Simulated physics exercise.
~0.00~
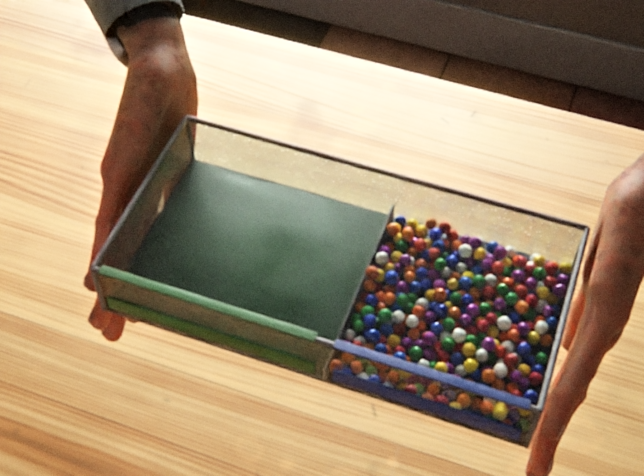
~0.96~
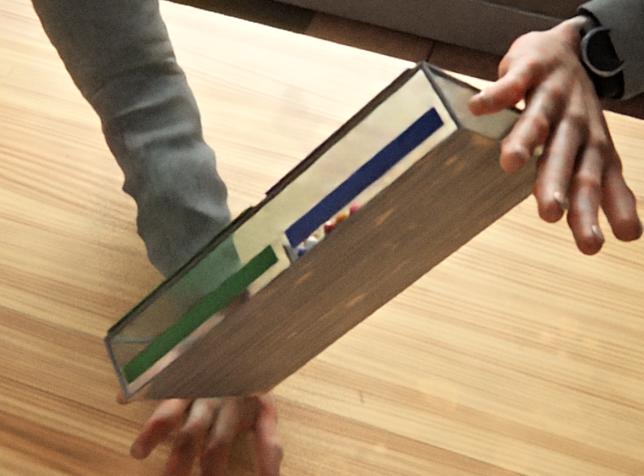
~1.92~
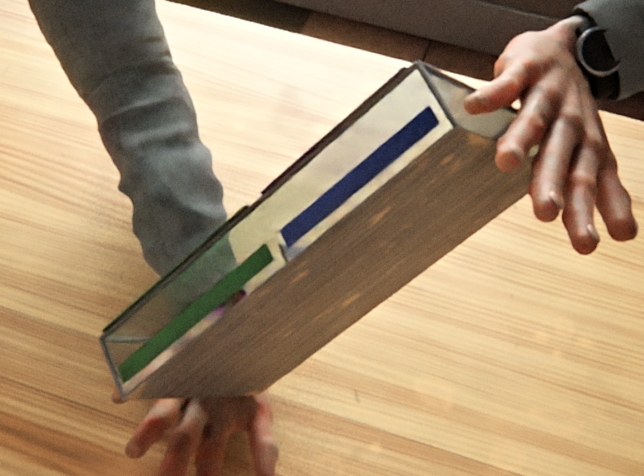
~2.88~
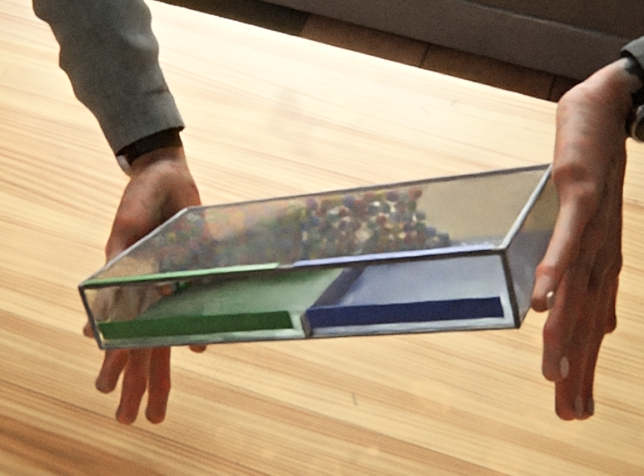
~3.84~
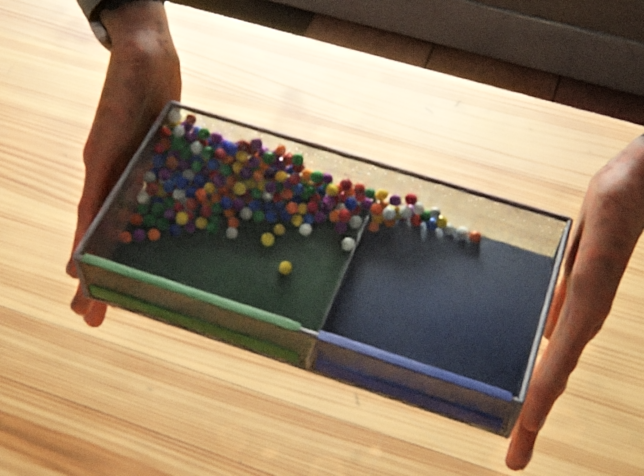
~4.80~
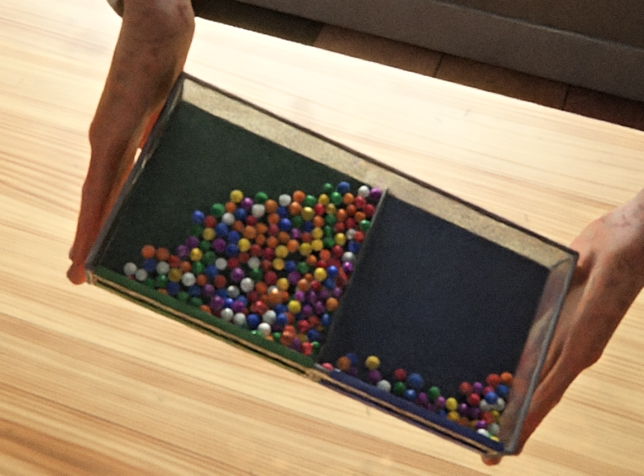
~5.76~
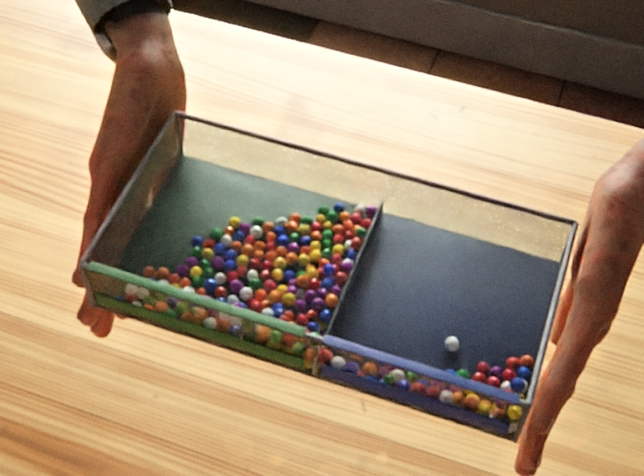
Small multicoloured beads fill the right, blue-marked side of a clear, lidded box that two hands hold above a pale wooden table, seen from above at a slant. A low divider separates them from the empty green section on the left. The hands tip the box steeply onto its side, its right end raised, and most beads pass into the green side. They turn it back, and the beads lie along the far wall, then tilt it the other way so they slide to the near wall. Finally it is levelled, with most beads in green and a few in blue.
